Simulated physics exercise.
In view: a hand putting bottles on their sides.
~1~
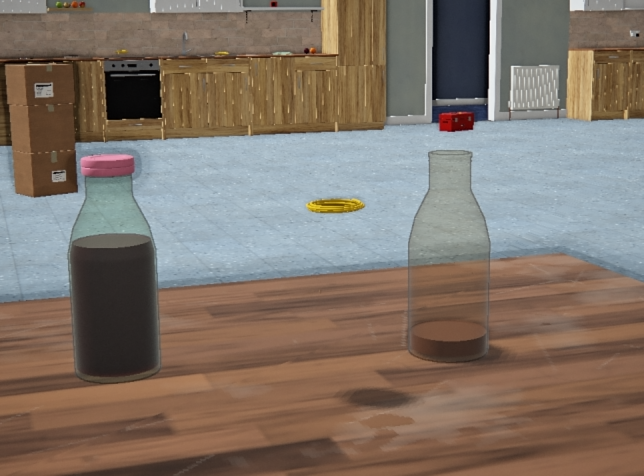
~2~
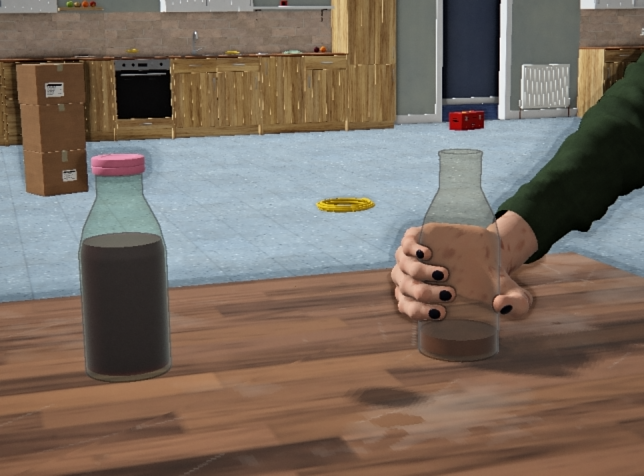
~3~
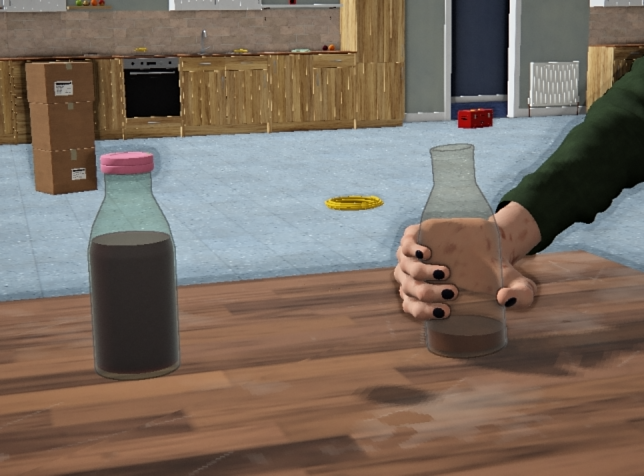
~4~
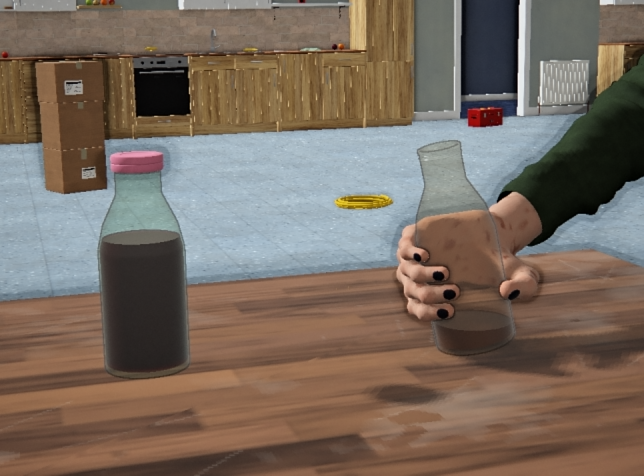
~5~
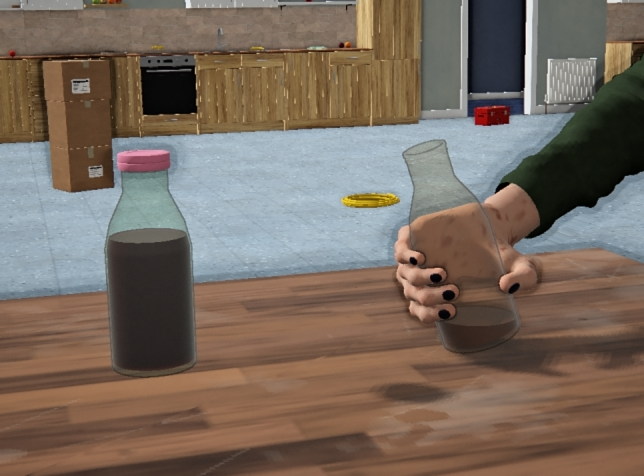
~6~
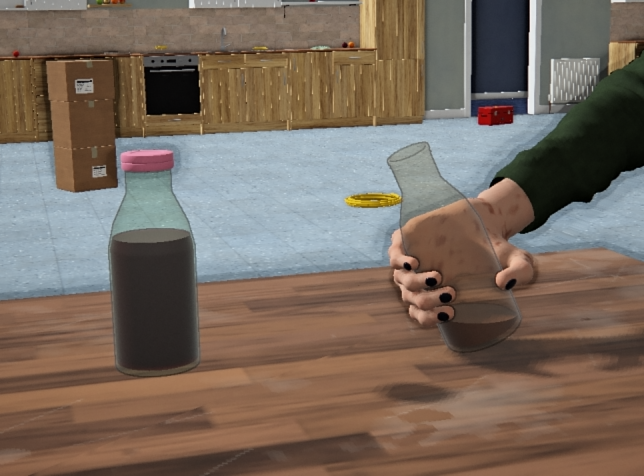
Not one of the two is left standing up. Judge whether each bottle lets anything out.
Left: It lets out nothing. Right: It lets out nothing.
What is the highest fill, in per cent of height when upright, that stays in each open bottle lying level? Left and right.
First 16 %, second 16 %.
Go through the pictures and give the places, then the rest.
Both stand upright; right bottle (449, 250) nearly empty, open; left bottle (113, 264) about two thirds full, capped, in the first frame.
A hand takes the right bottle; right bottle nearly empty, surface at (458, 330); left bottle about two thirds full, surface at (122, 240), in the second frame.
The right bottle leans; right bottle (459, 245) nearly empty; left bottle (133, 261) about two thirds full, in the third frame.
The right bottle leans; right bottle nearly empty, surface at (472, 321); left bottle about two thirds full, surface at (141, 238), in the fourth frame.
The right bottle leans; right bottle (452, 240) nearly empty; left bottle (149, 259) about two thirds full, in the fifth frame.
The right bottle leans; right bottle (445, 241) tipped 25°, open; left bottle about two thirds full, surface at (152, 236), capped, in the sixth frame.
Next, the right bottle is nearly down; right bottle, dry at the neck.
After that, the right bottle lies flat; right bottle, dry at the neck.
Finally, both lie flat; right bottle, dry at the neck; left bottle, dry at the neck.
